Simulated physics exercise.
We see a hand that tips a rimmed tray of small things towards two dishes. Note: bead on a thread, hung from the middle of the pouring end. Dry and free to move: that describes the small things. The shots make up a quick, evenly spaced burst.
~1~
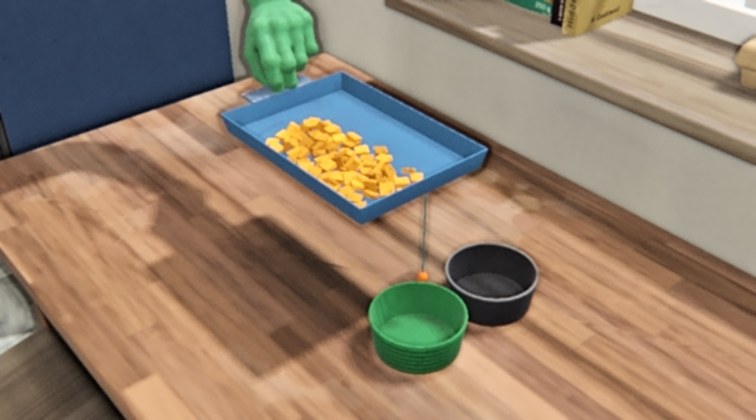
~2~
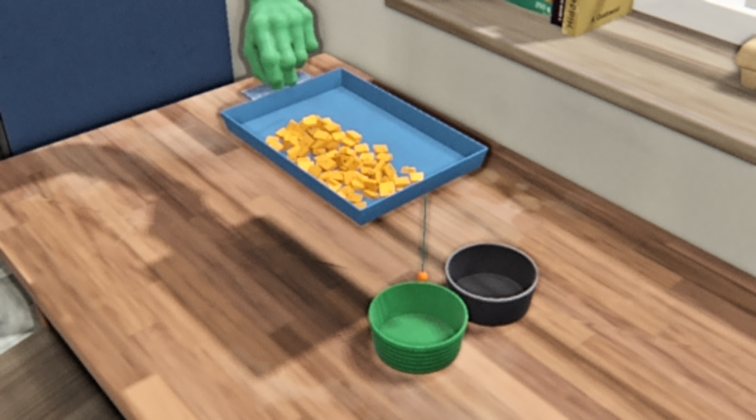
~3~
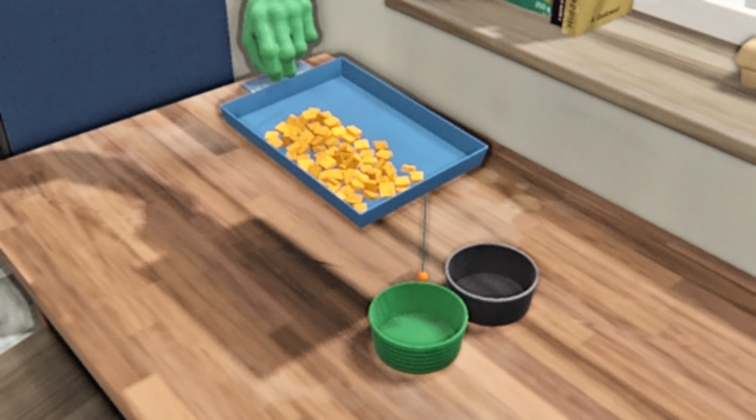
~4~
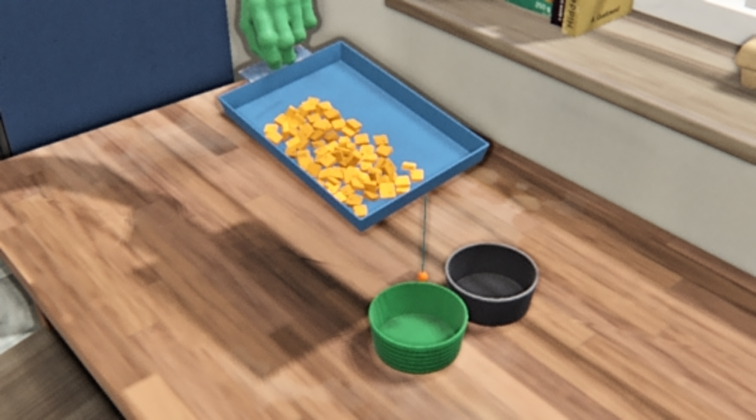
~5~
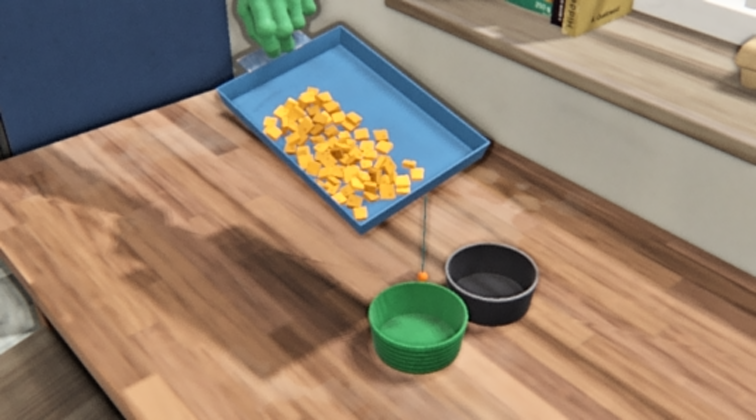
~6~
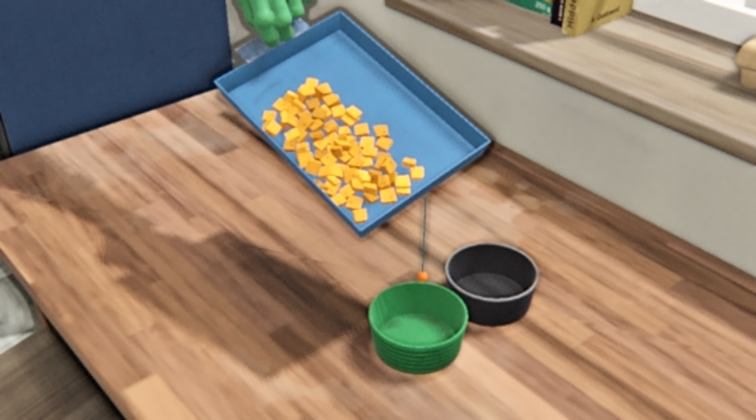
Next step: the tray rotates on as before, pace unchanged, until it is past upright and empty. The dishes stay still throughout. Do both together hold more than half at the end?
It looks like most goes past the dishes, when all's done.
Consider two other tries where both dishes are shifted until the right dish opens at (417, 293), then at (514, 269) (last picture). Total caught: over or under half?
In the first position a majority, in the second a minority.
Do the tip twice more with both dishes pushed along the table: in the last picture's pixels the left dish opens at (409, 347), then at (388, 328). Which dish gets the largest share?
The dish at left, then the dish at left.
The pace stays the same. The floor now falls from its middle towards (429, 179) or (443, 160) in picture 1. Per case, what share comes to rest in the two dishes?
The first try yields 80 percent and the second 80 percent.
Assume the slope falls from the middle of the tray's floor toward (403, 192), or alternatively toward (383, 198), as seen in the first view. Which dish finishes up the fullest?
Result, try one: Dish at left; try two: Dish at left.
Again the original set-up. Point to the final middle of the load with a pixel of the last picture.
Last view, centre at rest - approx. (370, 355).
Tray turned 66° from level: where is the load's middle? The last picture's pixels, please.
Roughly at (345, 178).
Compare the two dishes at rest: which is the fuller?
It's the leftmost dish that ends with more.
Shortly afterwards, tray tipped steeply; the whole lot on the tray.
Next, tray tipped past a quarter turn; near a quarter on the tray; near a quarter in the left dish; near a third outside both; near a quarter in the air.
Some moments later, tray tipped past a quarter turn; near a third in the left dish; near two thirds outside both.
In the end, tray tipped past a quarter turn; near a third in the left dish; none at all in the right dish; near two thirds outside both.
